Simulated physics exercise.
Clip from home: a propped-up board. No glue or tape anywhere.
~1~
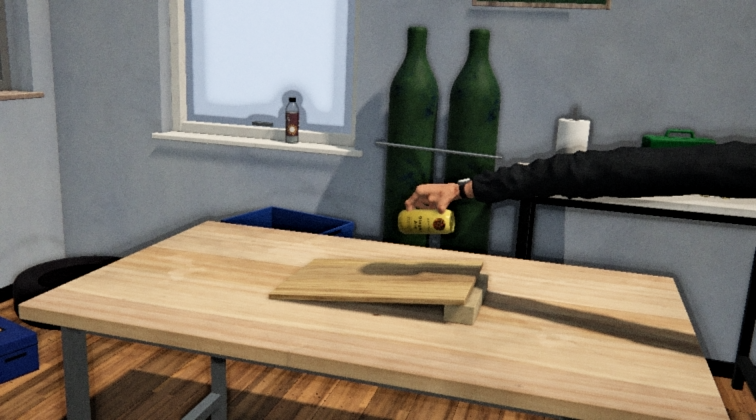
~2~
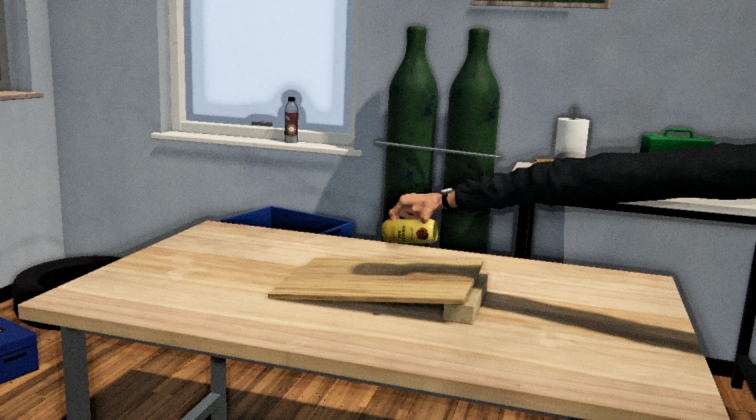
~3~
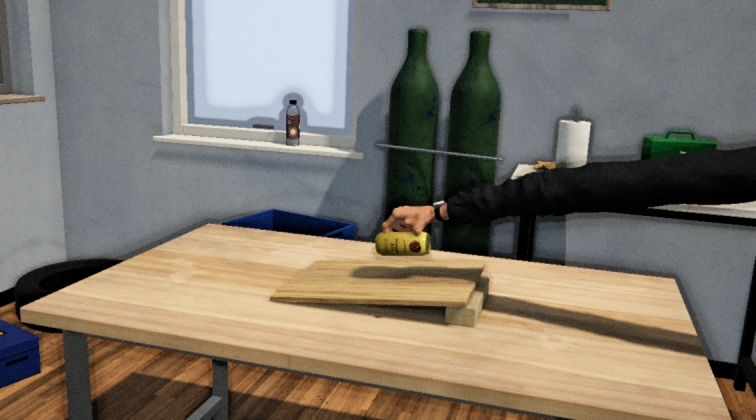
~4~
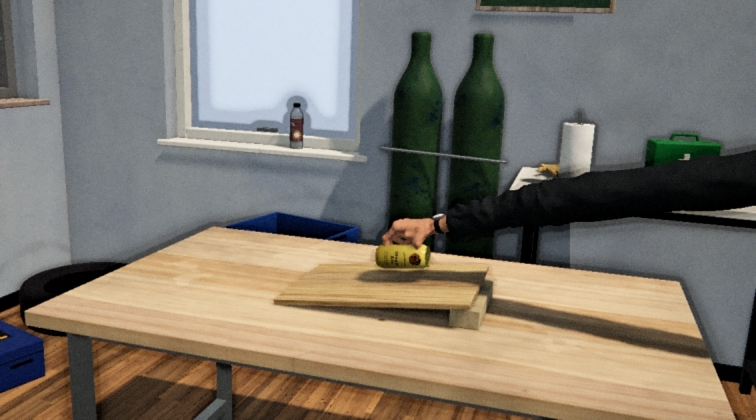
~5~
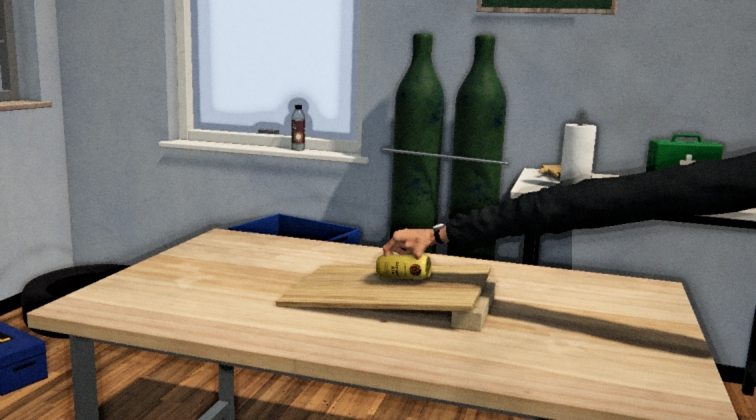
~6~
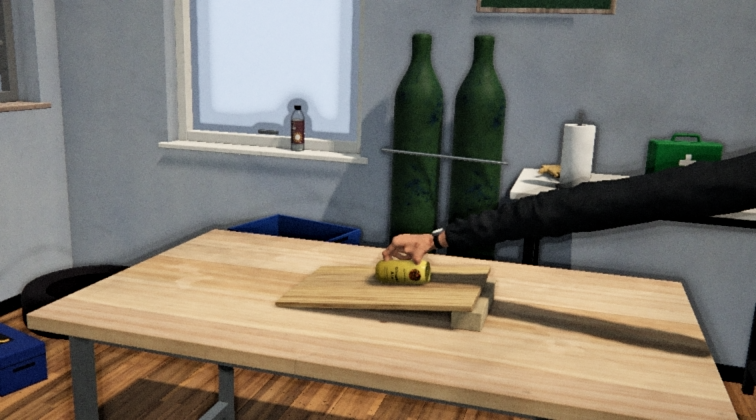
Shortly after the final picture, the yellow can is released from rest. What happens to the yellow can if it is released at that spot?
It is going to stay motionless.
Then, 0.20 s past the last view, nothing moves.
Then, 0.40 s past the last view, yellow can resting near (403, 272).
Finally, it is still in place. Final places as the last picture's camera would see them, yellow can near (403, 272). The yellow can keeps its place.
